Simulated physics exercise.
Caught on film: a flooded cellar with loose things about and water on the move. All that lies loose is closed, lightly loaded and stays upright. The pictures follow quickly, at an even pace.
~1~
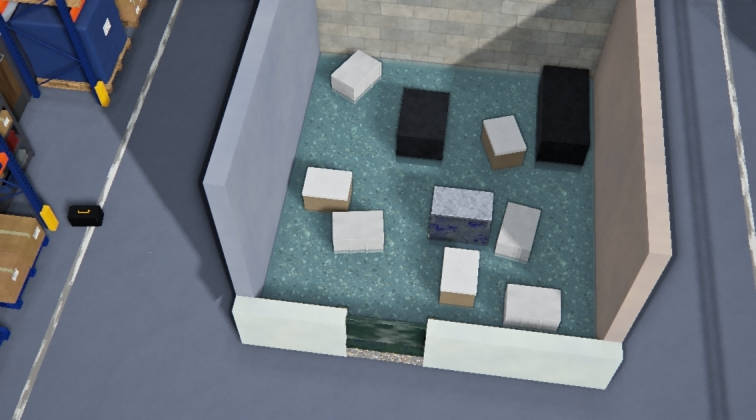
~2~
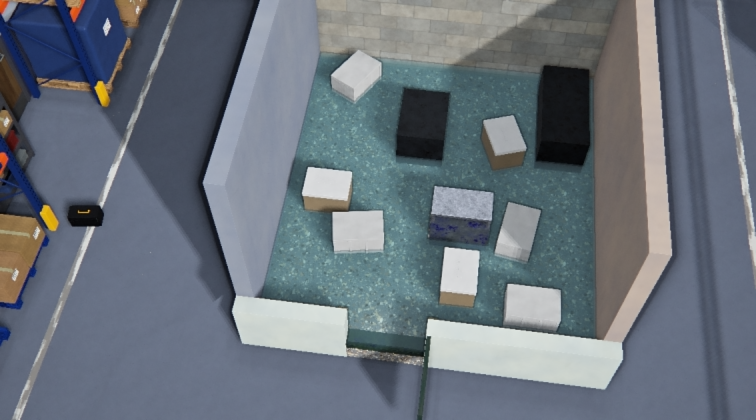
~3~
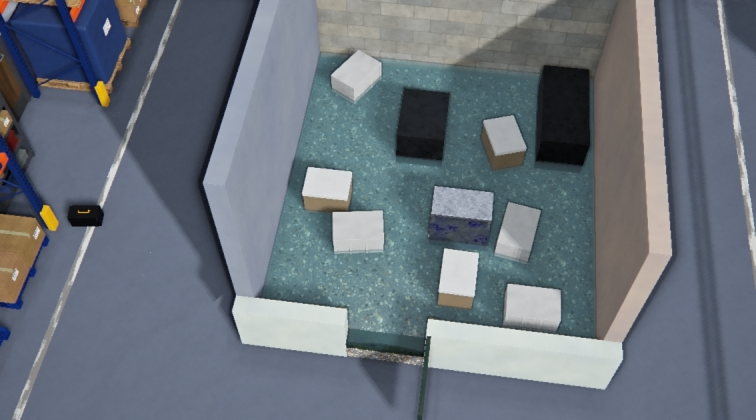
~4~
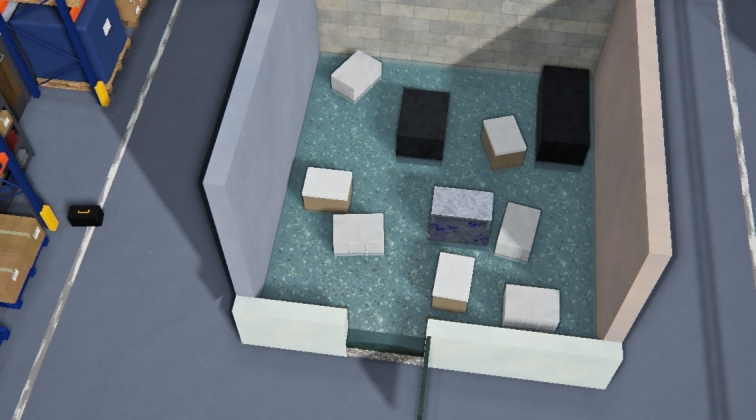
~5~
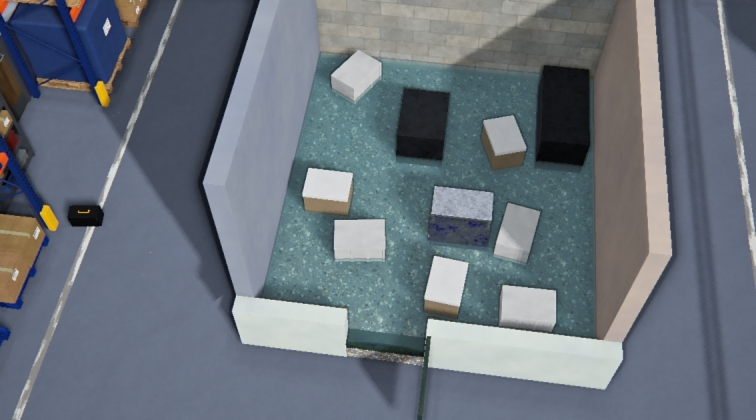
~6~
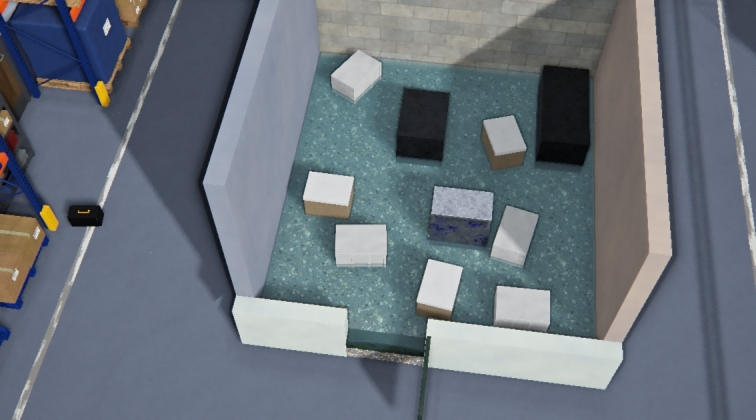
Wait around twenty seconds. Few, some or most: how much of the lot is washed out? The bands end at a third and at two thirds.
That comes to two thirds or more.
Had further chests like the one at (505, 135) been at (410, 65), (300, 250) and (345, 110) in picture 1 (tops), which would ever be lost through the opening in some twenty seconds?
As listed: No, out, stays.
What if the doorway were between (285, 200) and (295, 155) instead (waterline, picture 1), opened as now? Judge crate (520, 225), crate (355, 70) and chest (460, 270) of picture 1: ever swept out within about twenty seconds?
In turn: Still in, through, stays.
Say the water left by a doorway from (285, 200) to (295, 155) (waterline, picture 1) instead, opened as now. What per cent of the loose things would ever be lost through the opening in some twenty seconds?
Near 40 in a hundred.
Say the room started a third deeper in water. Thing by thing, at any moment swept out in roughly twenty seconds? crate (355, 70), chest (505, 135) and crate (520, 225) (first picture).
One after the other: Left behind, inside, out.
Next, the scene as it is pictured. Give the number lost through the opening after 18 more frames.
3 of them.
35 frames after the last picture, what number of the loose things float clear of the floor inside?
2 of them.
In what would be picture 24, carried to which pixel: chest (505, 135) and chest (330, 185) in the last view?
Near (500, 164) and (339, 267).
A moment on, 1 of 7 are out; 6 afloat.
Next, 3 of 7 are out; 4 afloat.
Later, 5 of 7 are out; 2 afloat.
In the end, 5 of 7 are out; 2 afloat.
